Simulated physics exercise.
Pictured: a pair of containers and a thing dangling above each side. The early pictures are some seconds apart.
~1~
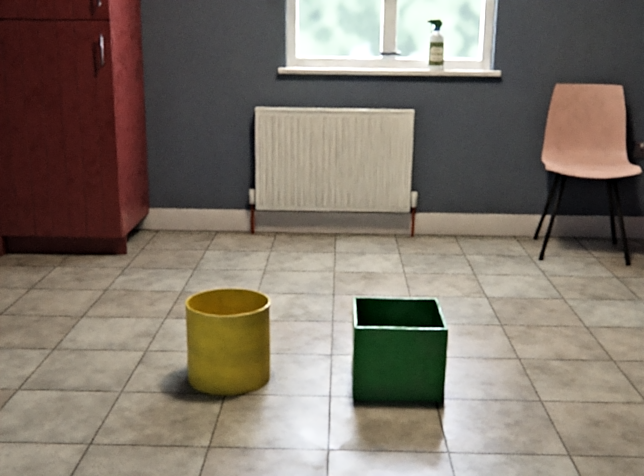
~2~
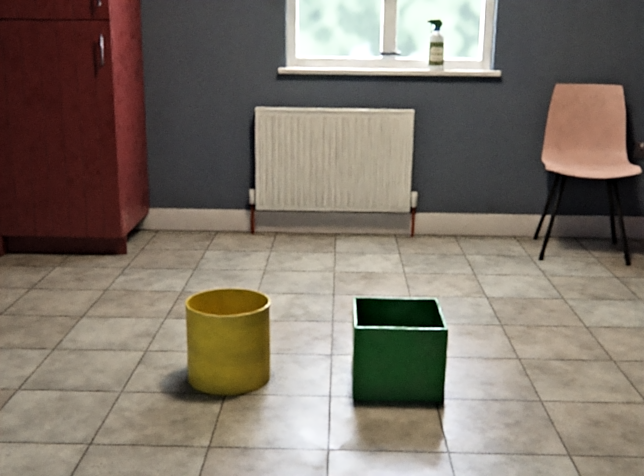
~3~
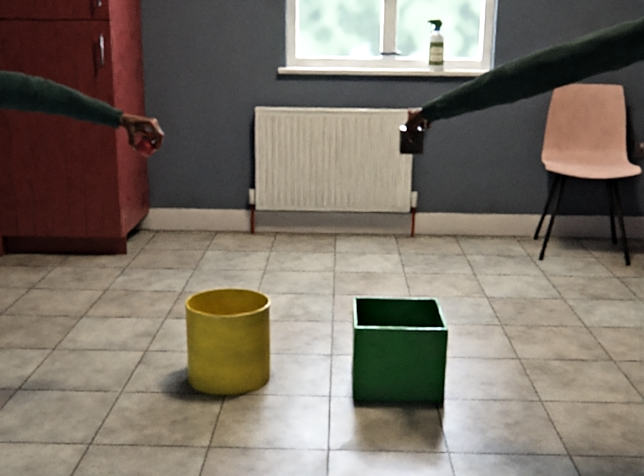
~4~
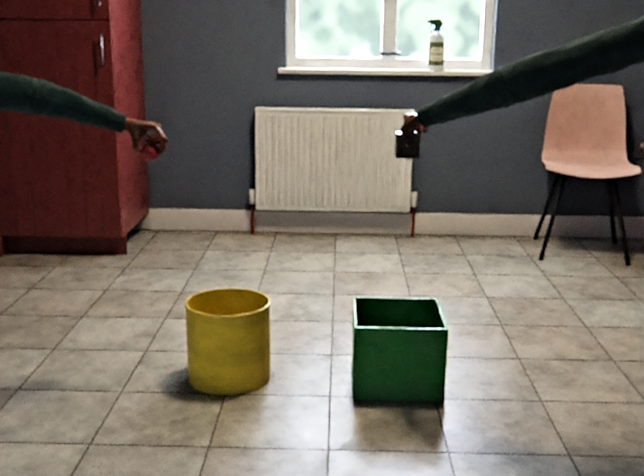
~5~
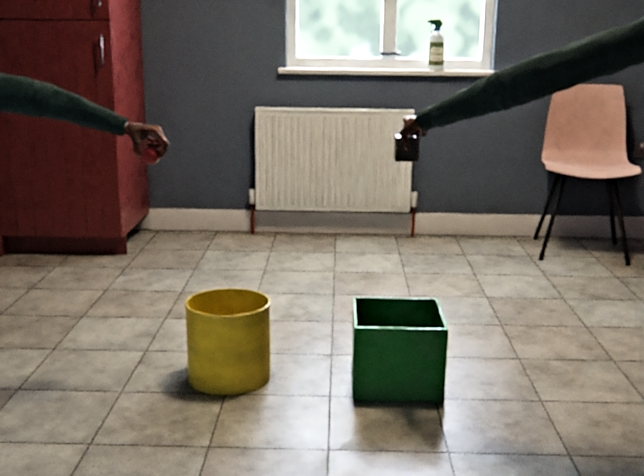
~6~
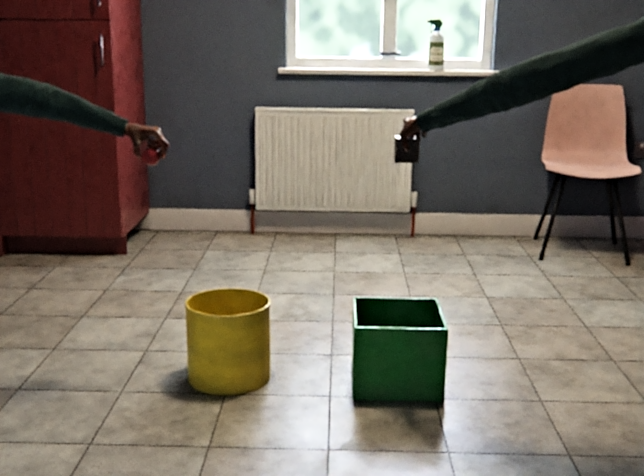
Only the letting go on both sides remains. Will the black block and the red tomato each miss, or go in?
In the end the black block goes in, the red tomato misses.
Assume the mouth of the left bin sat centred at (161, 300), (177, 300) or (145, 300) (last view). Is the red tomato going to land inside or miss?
Try one: It gets in. Try two: It gets in. Try three: It gets in.
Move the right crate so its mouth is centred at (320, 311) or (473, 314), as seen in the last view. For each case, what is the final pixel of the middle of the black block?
Around (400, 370) for the first option and (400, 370) for the second.
Then, 0.26 s later than the last frame, black block dropping near (404, 225); red tomato dropping near (154, 232).
When it is over, the black block lands inside, near (398, 368); the red tomato misses, near (160, 368).
